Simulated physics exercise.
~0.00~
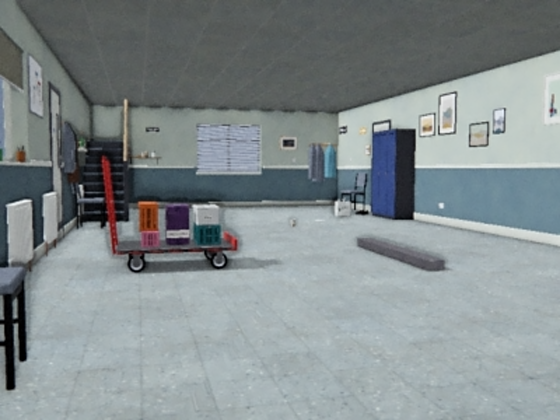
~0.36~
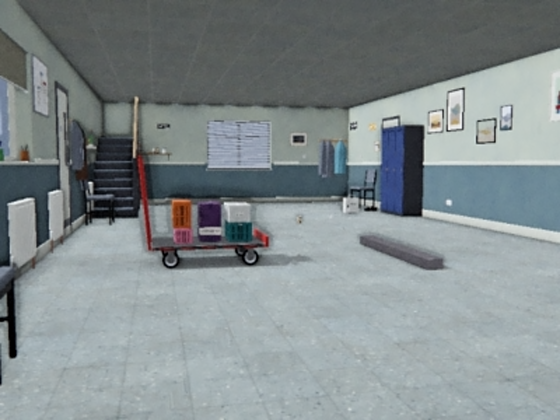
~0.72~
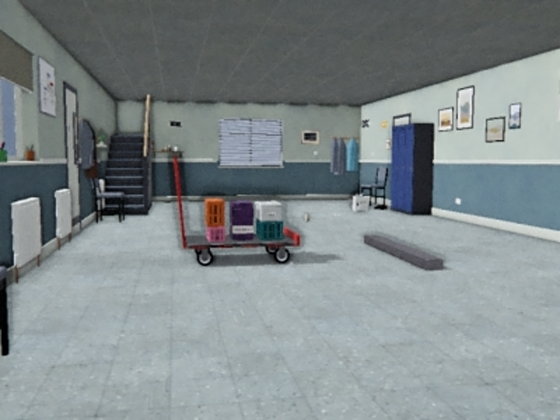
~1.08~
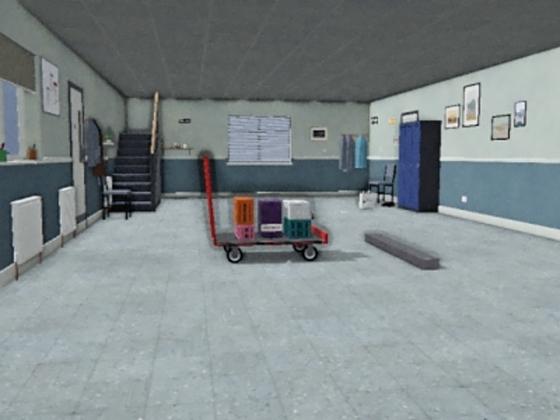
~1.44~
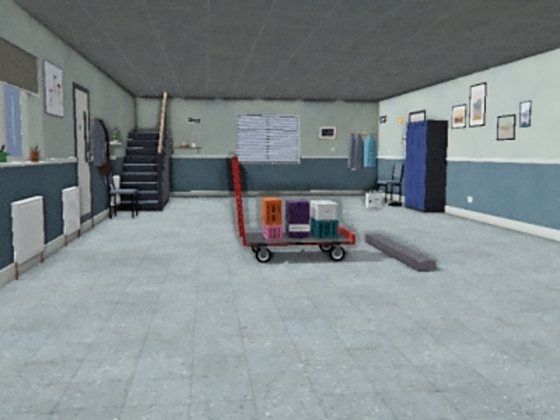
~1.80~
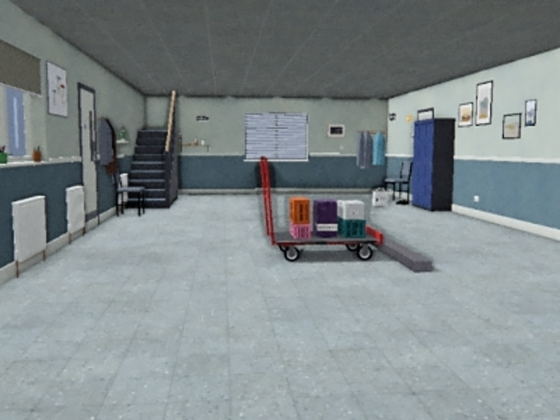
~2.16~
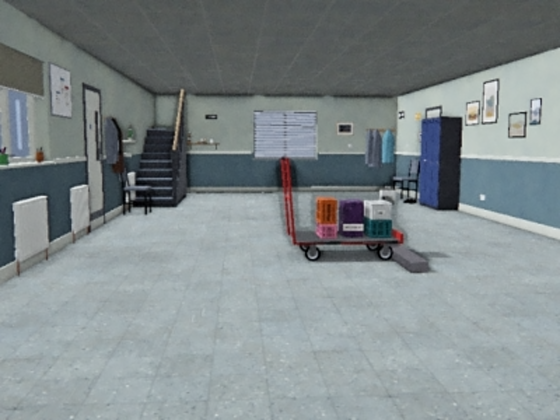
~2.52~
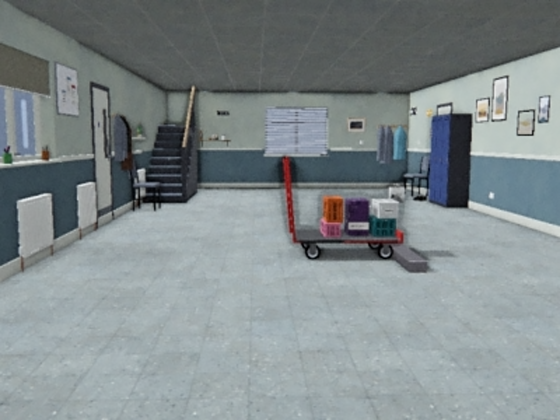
In a large room with blue and cream walls, a red-handled trolley carrying orange, pink, purple, white and teal crates rolled right across the floor until it met a low grey beam and stopped, with every crate still aboard.
